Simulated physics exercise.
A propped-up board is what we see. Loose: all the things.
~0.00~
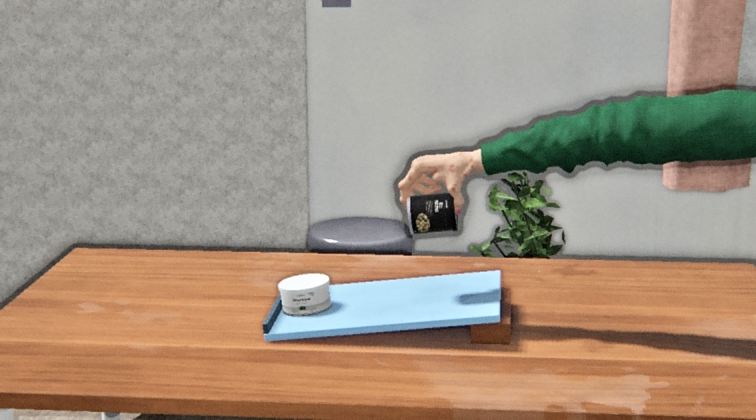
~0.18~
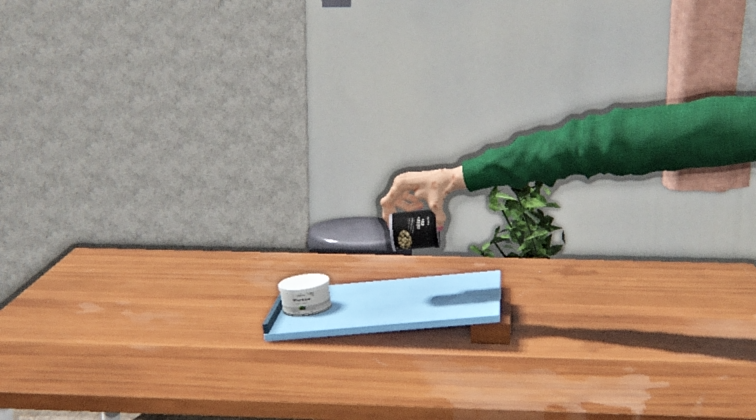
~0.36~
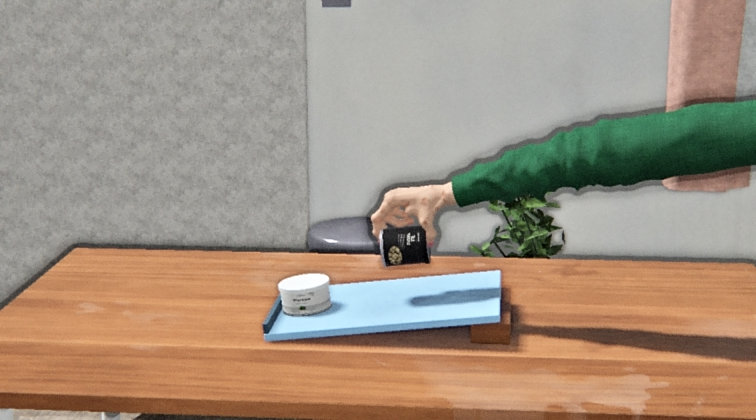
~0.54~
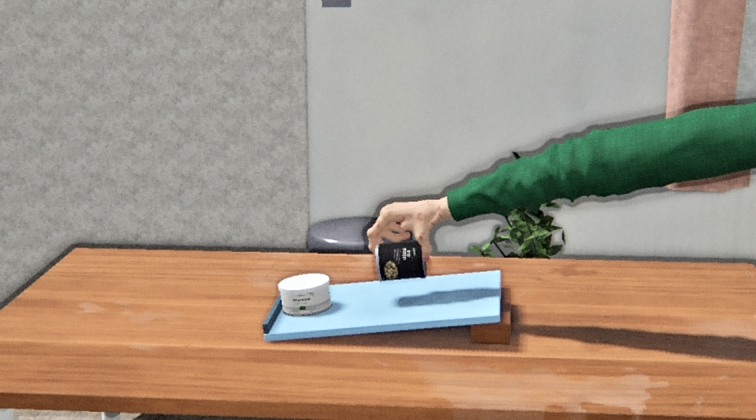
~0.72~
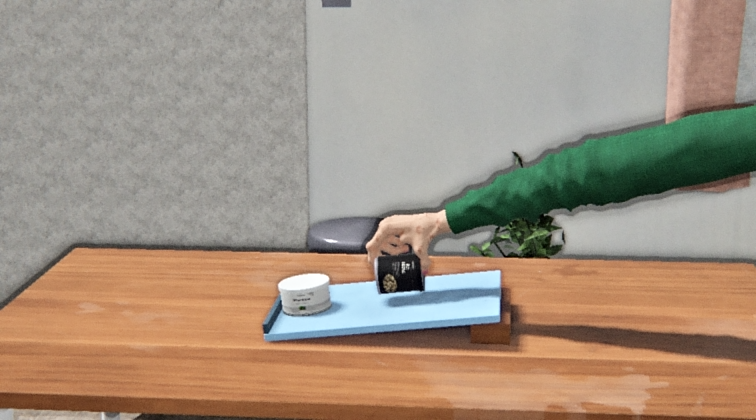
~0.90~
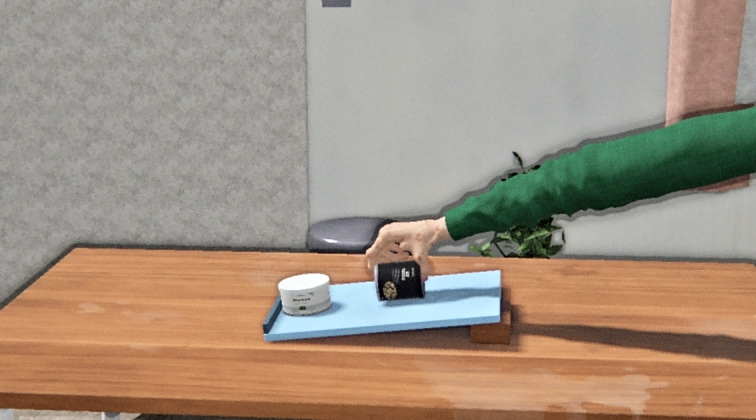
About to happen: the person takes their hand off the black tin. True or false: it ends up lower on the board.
False.
After 1.10 s, no change.
After 1.30 s, black tin resting near (400, 280).
In the end (1.9 s), both unmoved. At the end, from the last picture's camera, black tin near (400, 280). The black tin stays where it is put.
